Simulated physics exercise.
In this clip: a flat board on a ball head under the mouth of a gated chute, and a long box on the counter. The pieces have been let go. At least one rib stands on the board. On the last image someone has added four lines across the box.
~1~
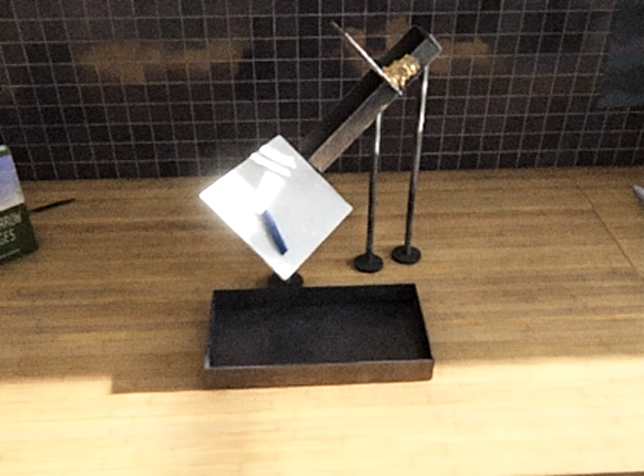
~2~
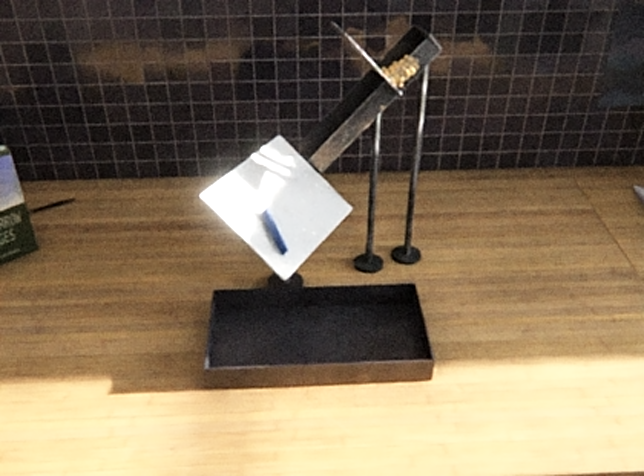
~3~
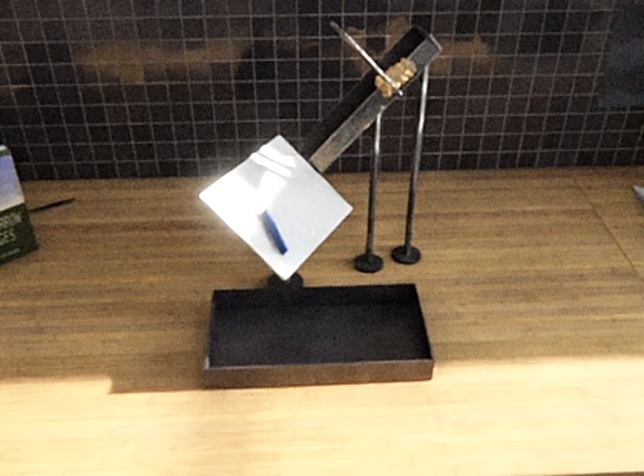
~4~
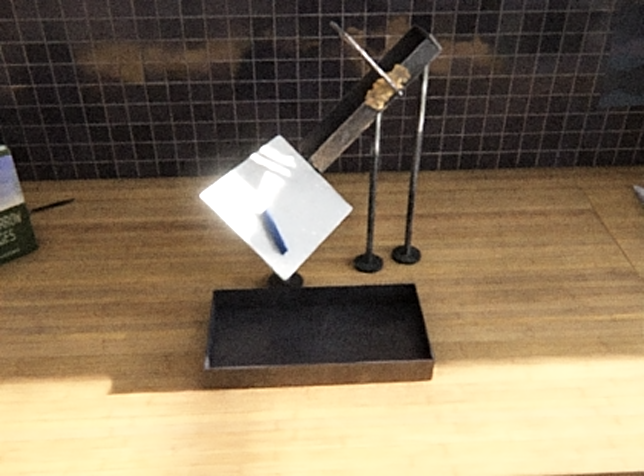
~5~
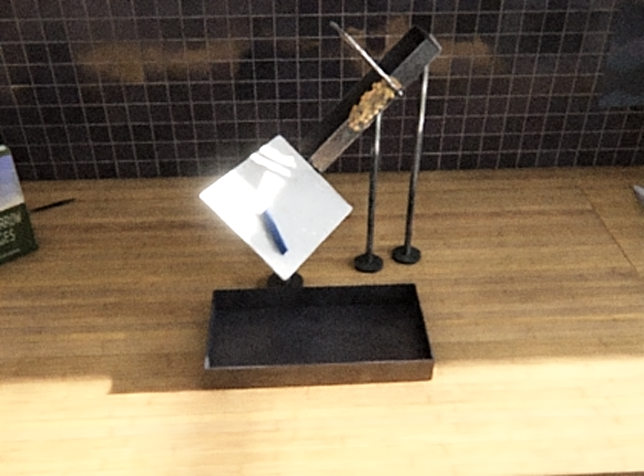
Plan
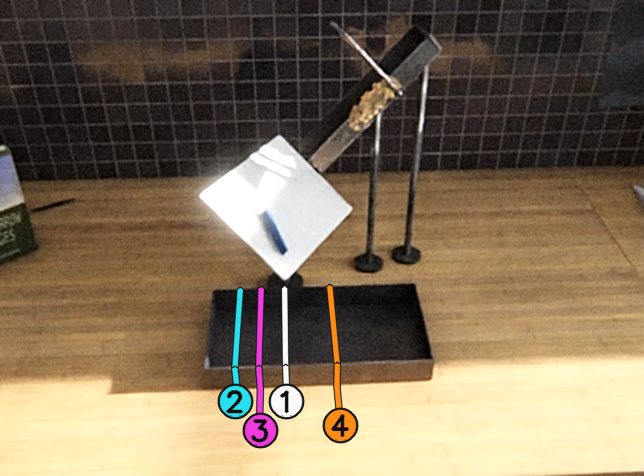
Dried chickpeas slide down a sloping dark chute toward the lower left, above a tilted white board.
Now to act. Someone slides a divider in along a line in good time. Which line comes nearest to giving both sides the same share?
It is 4.
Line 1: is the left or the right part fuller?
The right side.
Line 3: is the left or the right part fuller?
More lands on the right.
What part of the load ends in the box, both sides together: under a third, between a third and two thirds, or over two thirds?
It is over two thirds.
On the marked copy, line 1 crosses the front rim at (285, 366); line 2 crosses the front rim at (234, 367); line 3 crosses the front rim at (258, 367); line 4 crosses the front rim at (337, 364).
With 1, of what is caught, none on the left of the divider, all on the right.
With 2, of what is caught, none on the left of the divider, all on the right.
With 3, of what is caught, none on the left of the divider, all on the right.
With 4, of what is caught, about two thirds on the left of the divider, about a third on the right.
